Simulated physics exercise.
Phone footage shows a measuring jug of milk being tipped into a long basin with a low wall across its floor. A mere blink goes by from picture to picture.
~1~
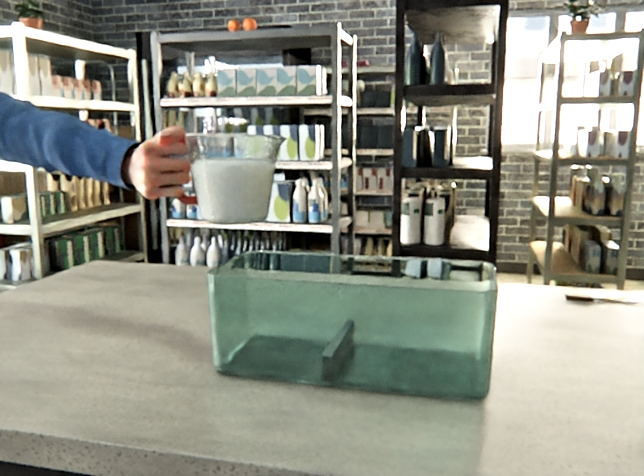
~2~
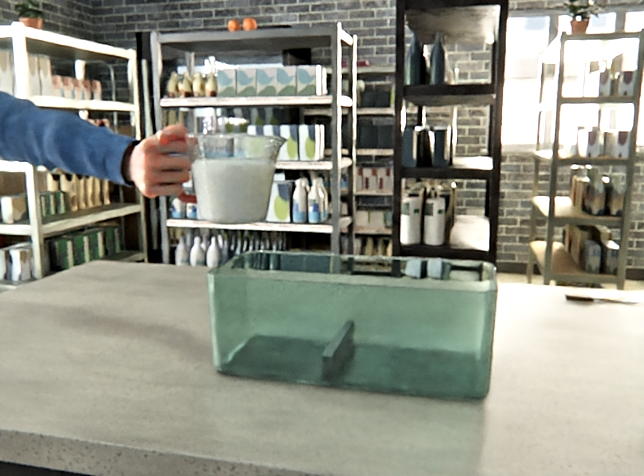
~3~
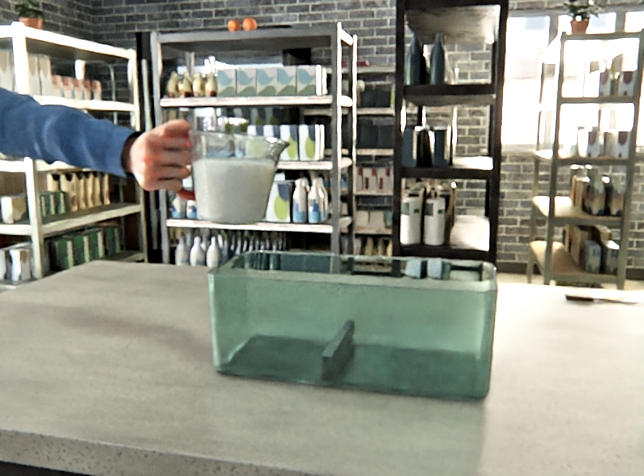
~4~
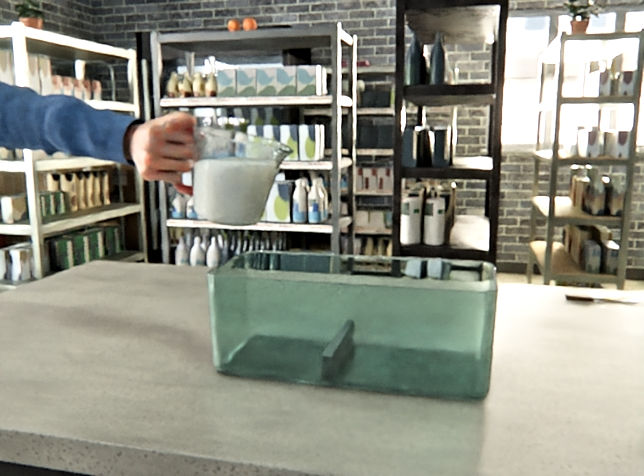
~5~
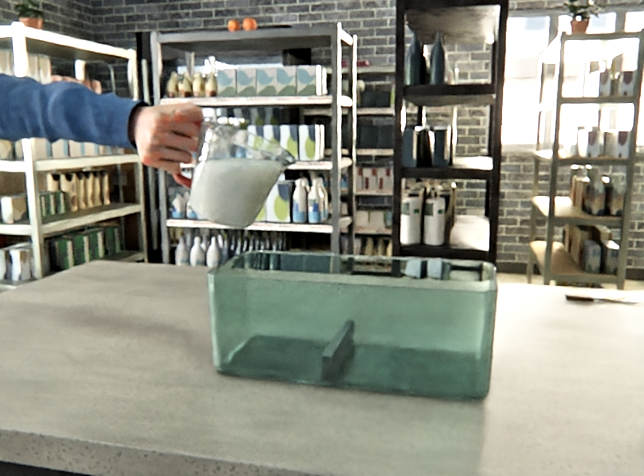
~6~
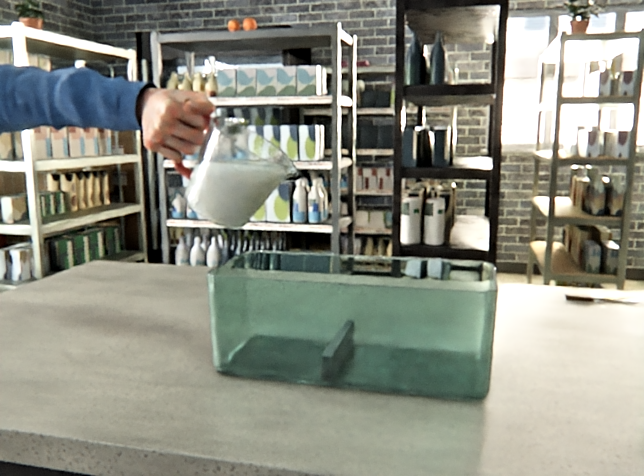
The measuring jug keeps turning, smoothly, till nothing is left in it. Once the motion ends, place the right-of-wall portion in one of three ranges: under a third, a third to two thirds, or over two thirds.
Seems the share right of the wall never gets to a third.
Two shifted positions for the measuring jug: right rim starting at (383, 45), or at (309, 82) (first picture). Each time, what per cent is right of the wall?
Roughly 80 % the first time and roughly 90 % the second.
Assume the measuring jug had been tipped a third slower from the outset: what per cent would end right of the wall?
Roughly 30 in a hundred.
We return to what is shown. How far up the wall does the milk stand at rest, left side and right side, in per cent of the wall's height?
About 60 on the left and about 10 on the right.
A moment on, the measuring jug is tipped on its side and 53 per cent is still to pour, 19 is left of the wall and 3 right of it.
Next, the measuring jug is tipped right over and 8 per cent is still to pour, 74 is left of the wall and 11 right of it.
Then the measuring jug is tipped right over and 0 per cent is still to pour, 84 is left of the wall and 13 right of it.
Later the measuring jug is tipped right over and 0 per cent is still to pour, 83 is left of the wall and 15 right of it.
In the end 83 per cent lies left of the wall, 16 right of it and 2 outside.
